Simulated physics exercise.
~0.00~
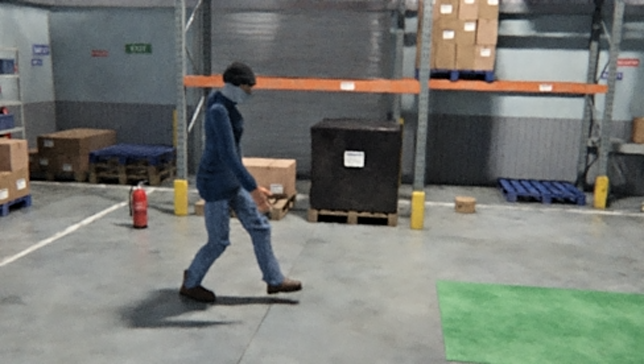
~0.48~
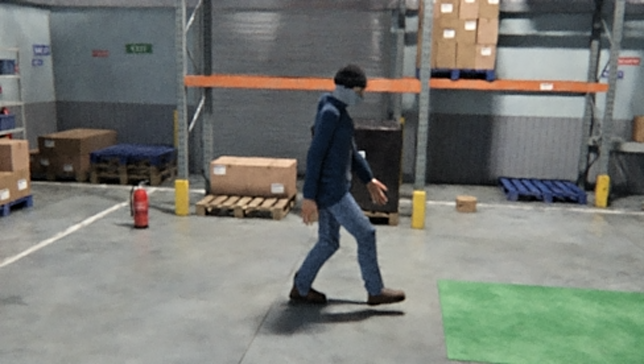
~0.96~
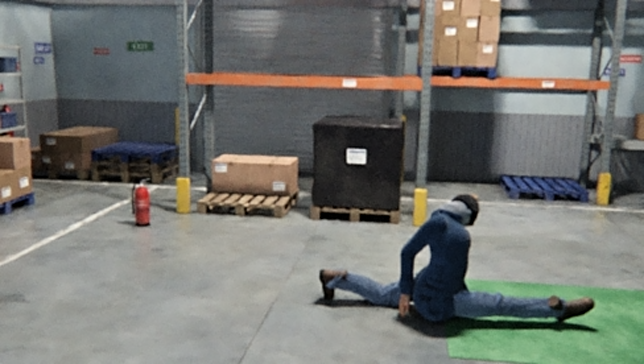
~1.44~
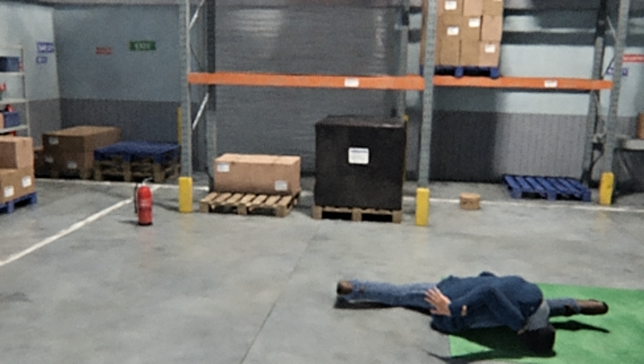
Warehouse floor with a person in a dark beanie walking right, dropping into a split and folding forward onto a green mat.
